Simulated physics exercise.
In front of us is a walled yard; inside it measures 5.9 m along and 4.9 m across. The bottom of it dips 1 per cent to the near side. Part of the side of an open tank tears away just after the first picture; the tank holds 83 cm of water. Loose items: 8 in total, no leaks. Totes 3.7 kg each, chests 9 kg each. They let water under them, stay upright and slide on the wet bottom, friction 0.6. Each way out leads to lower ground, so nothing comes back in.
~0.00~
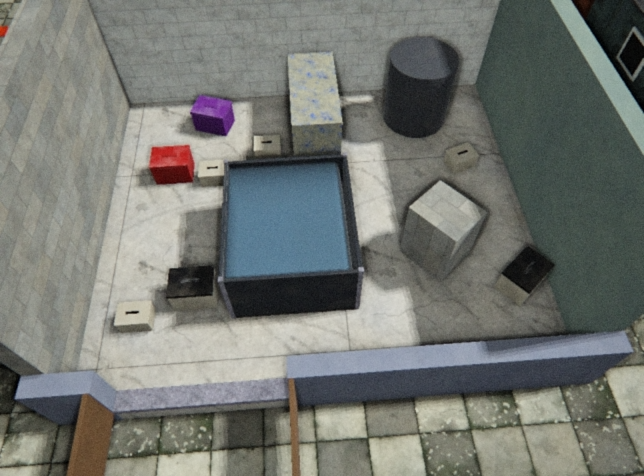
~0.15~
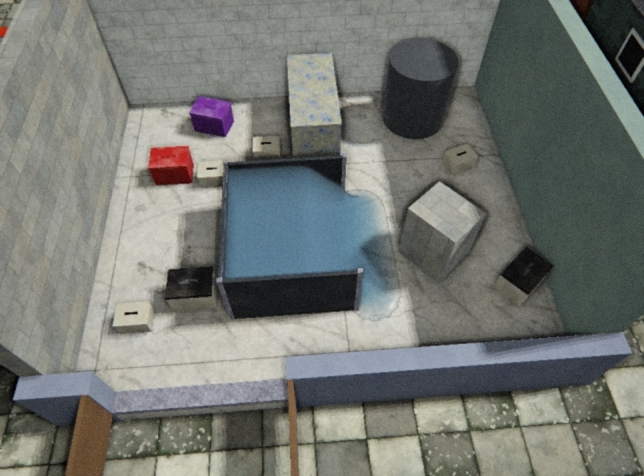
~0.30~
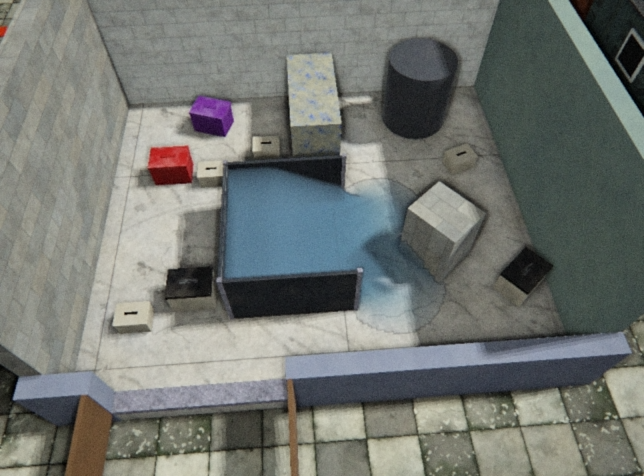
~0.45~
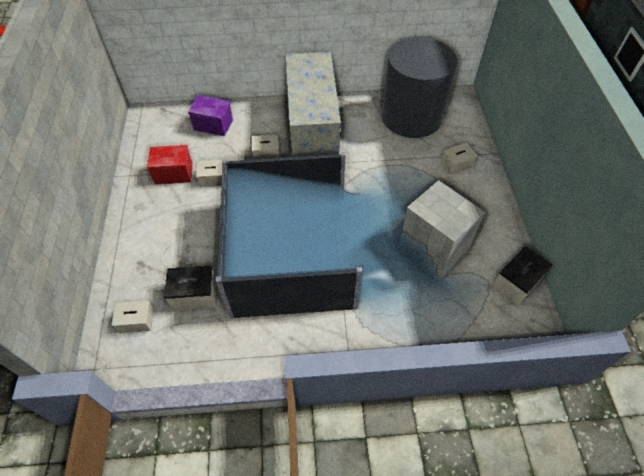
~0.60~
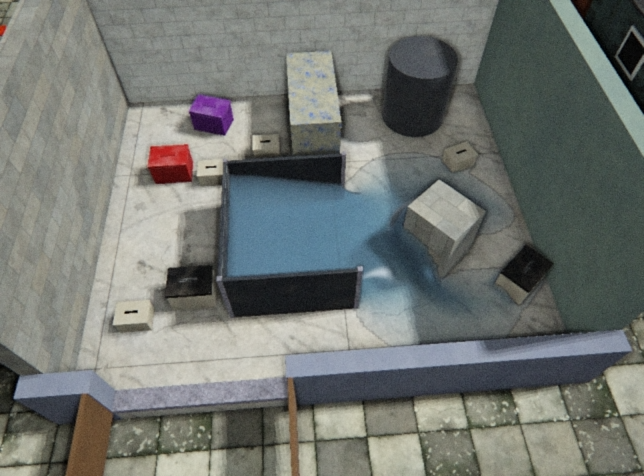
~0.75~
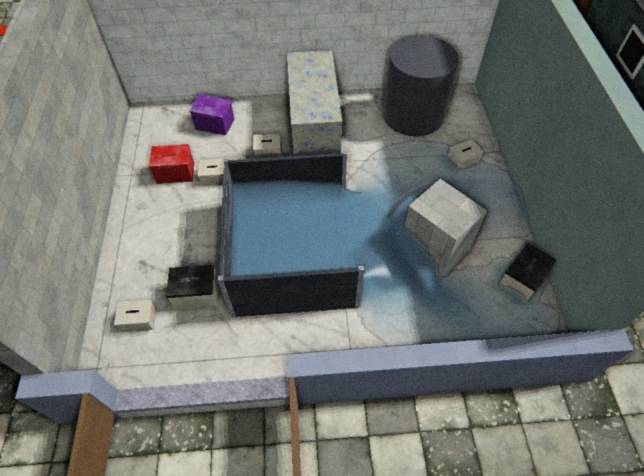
Blue water pours out of the open right side of a dark-walled tank in a walled yard, first spilling onto the floor beside it. It spreads around the pale block and then across the right part of the yard, while the red and purple chests at left stay put.
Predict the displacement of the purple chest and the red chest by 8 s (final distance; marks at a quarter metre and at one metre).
Final positions: The purple chest stays near its start, the red chest sits a little way off.
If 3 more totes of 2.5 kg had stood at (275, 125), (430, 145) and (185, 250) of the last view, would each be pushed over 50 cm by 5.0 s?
Respectively: Smaller, greater, smaller.
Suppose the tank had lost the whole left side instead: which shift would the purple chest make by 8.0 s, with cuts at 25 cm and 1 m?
Then the purple chest travels far.
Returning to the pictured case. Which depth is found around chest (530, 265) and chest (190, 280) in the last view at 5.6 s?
Depth approx. 12 cm / 1 cm.
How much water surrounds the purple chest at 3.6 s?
I'd put it at about 1 cm.
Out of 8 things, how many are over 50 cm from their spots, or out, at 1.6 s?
1.
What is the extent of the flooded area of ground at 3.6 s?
Roughly 19 m2 of it is wet.
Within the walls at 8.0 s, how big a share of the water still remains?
Close to 98 in a hundred parts remain.
After 1.6 s the purple chest is near (210, 105), 0.0 m from its start, aground; the red chest is near (169, 155), 0.0 m from its start, aground; 0 of 8 are out; 1 afloat.
After 3.6 s the purple chest is near (210, 105), 0.0 m from its start, aground; the red chest is near (169, 155), 0.0 m from its start, aground; 0 of 8 are out; 2 afloat.
After 5.6 s the purple chest is near (210, 105), 0.0 m from its start, aground; the red chest is near (169, 155), 0.0 m from its start, aground; 0 of 8 are out; 3 afloat.
After 8.0 s the purple chest is near (210, 105), 0.0 m from its start, aground; the red chest is near (127, 161), 0.6 m from its start, afloat; 0 of 8 are out; 5 afloat.
